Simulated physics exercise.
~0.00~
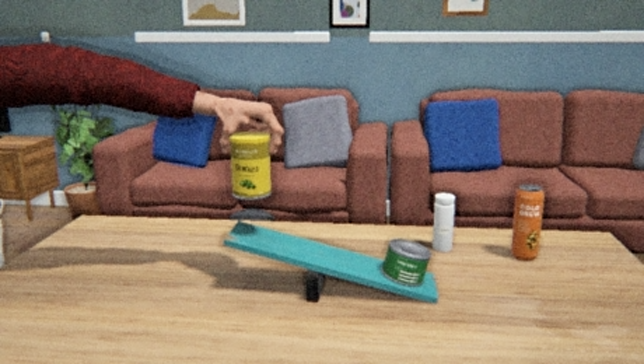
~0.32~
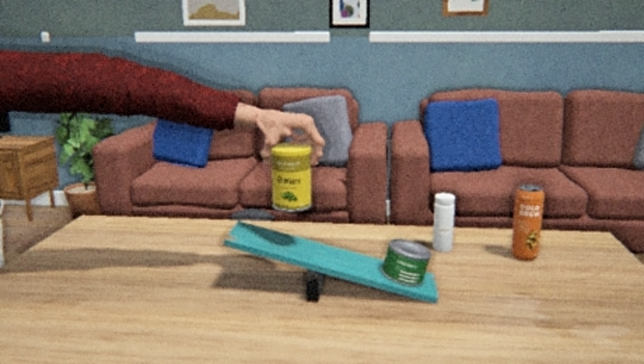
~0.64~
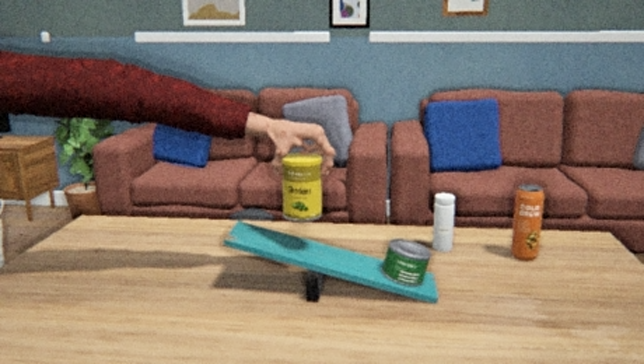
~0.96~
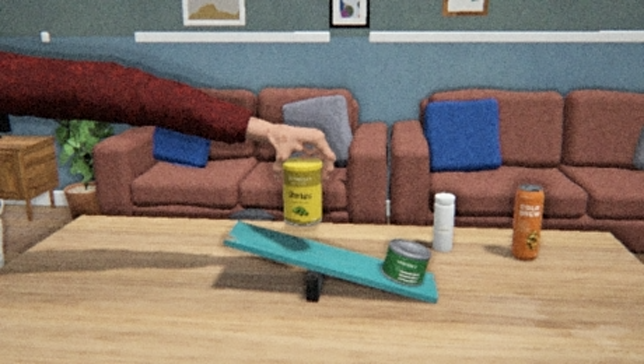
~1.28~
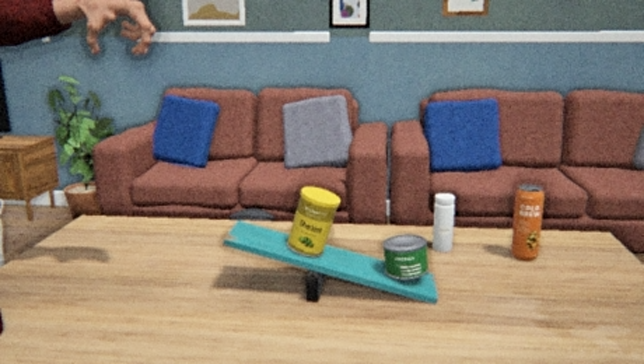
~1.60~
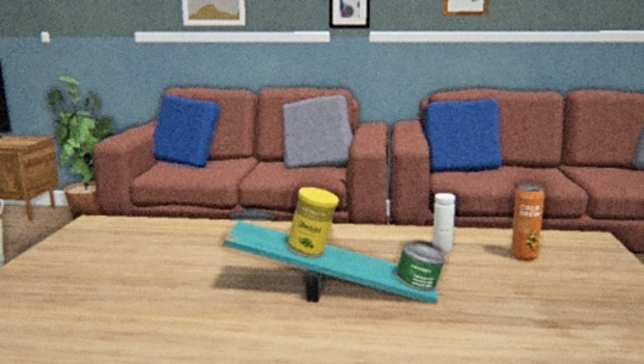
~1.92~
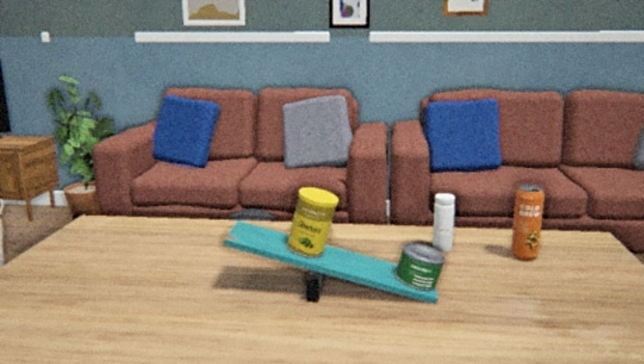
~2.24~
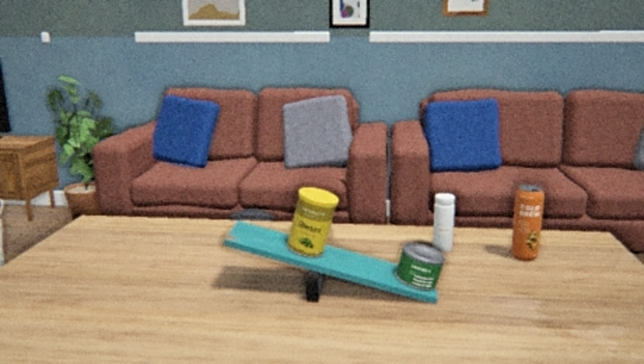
A hand in a dark red sleeve carries a yellow tin rightward over a turquoise plank that tilts on a small black support, its right end low with a green tin resting there. On the wooden table, a white shaker and an orange can stand to the right, with reddish-brown sofas behind. The hand pauses above the plank, then lets go and draws back to the upper left. The yellow tin drops onto the plank left of the green tin and leans, while the green tin shifts slightly down the slope. Both tins settle tilted on the plank, its right end still low.
